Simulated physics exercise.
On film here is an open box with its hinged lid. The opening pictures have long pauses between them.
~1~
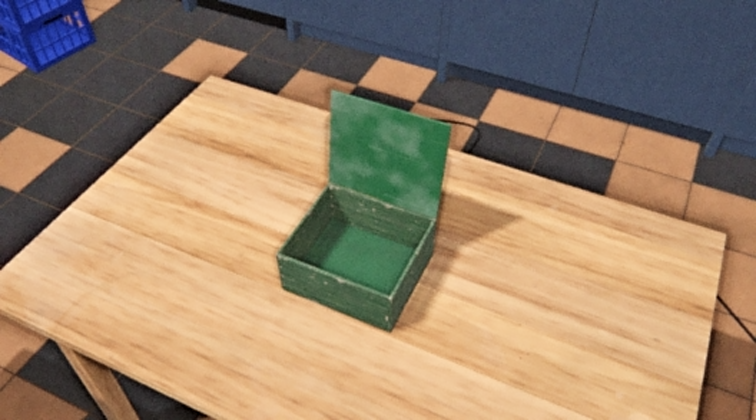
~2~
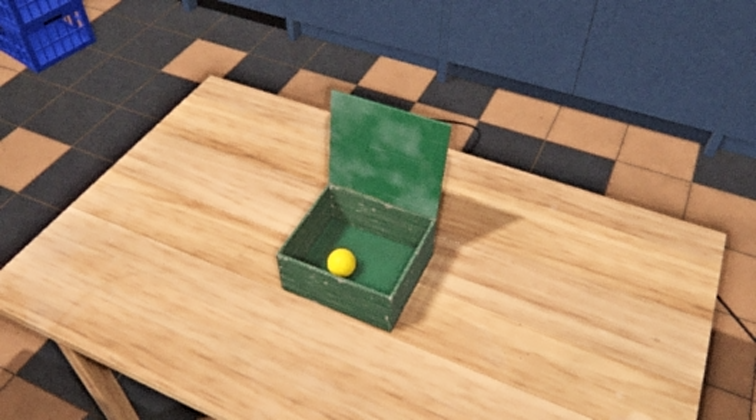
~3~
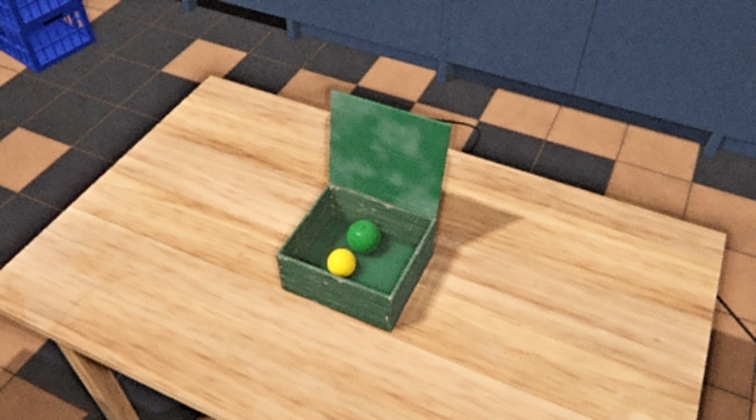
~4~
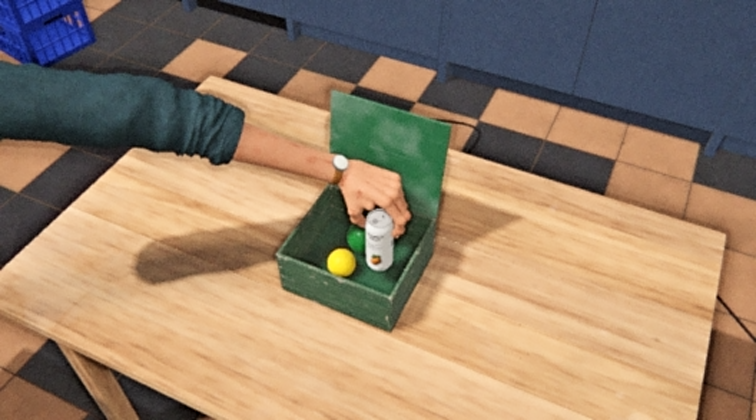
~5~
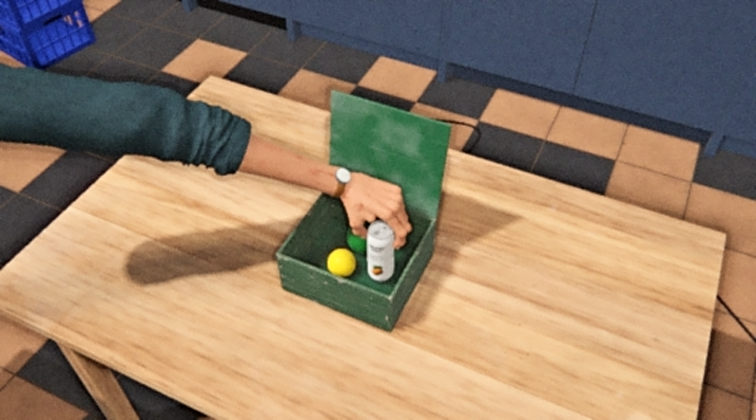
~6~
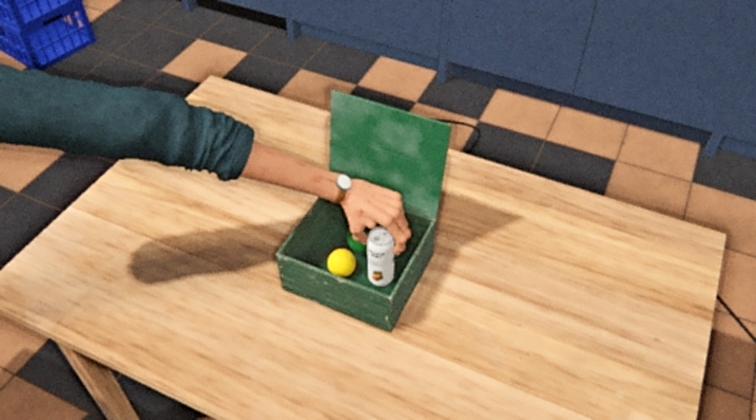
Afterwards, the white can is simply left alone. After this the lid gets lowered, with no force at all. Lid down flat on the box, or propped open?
Gap remains.
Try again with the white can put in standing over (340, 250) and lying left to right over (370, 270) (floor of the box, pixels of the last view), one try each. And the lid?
In the first case it gets propped open; in the second case it comes fully down.
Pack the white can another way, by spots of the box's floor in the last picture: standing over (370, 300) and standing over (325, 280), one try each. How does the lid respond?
The lid is blocked with the first placement and is blocked with the second.
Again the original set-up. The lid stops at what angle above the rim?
Lid angle from rim - close to 18°.
Then, 1.20 s past the last view, lid starting down.
Then, 1.60 s past the last view, lid 57° above the rim.
Then, 1.80 s past the last view, lid 35° above the rim.
Finally, lid 19° above the rim; all 3 still in place. Final places as the last picture's camera would see them, white can near (381, 258).
